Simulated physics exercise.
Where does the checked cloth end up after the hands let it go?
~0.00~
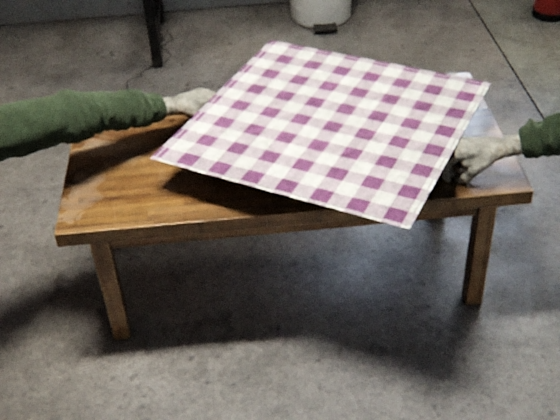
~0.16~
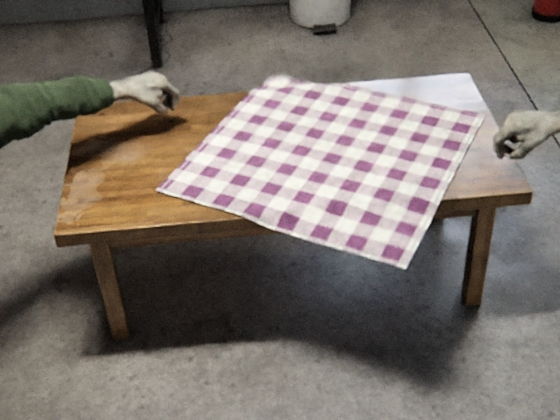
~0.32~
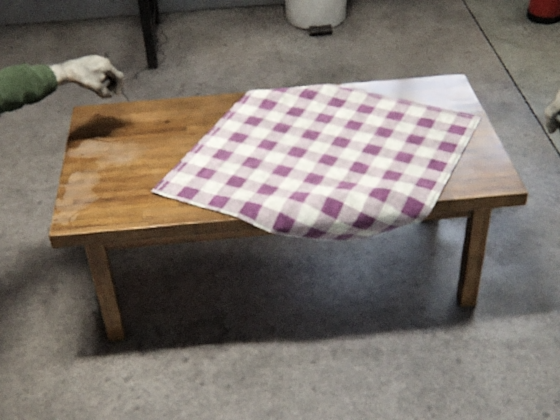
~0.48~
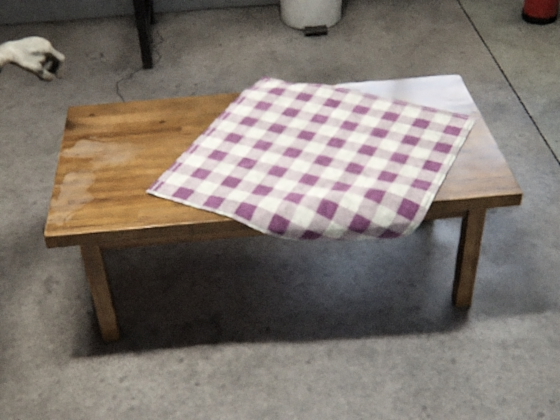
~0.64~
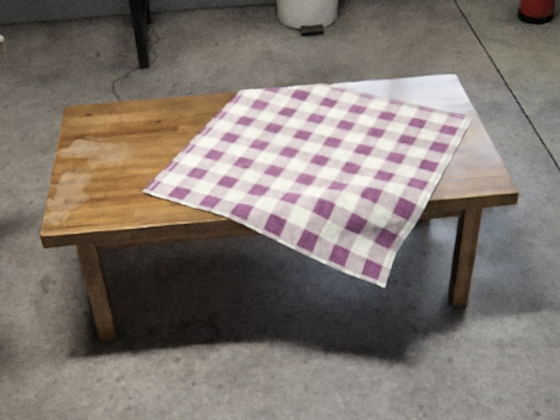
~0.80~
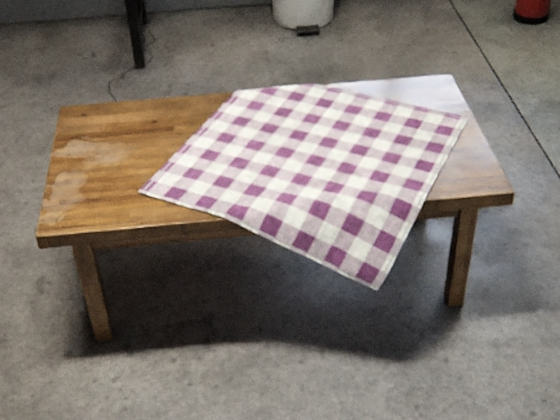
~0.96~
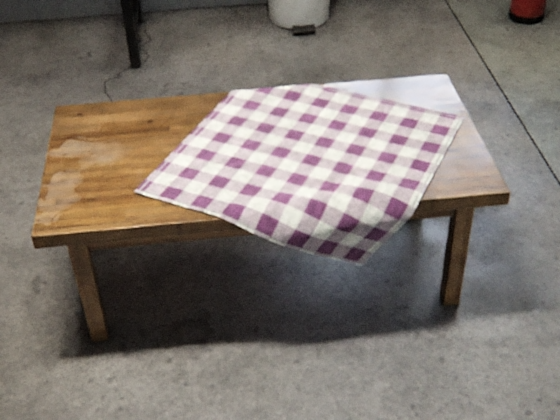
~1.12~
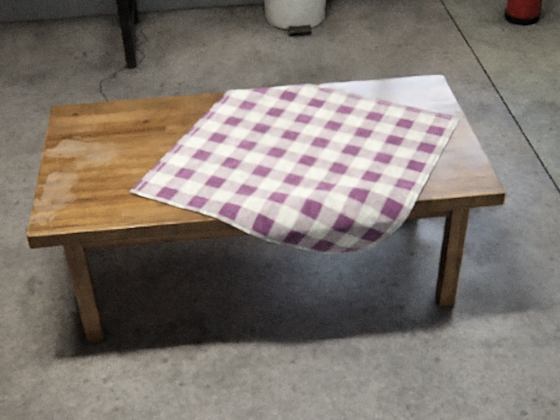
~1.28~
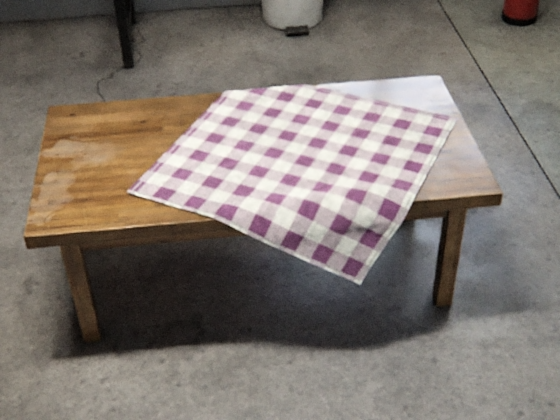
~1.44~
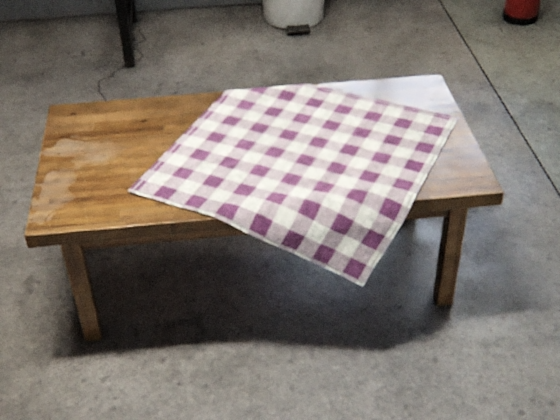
It stays on the wooden table, lying mostly across the top with one corner hanging over the front edge.
A checked cloth drops from two hands onto a wooden table and stays, its corner swaying.
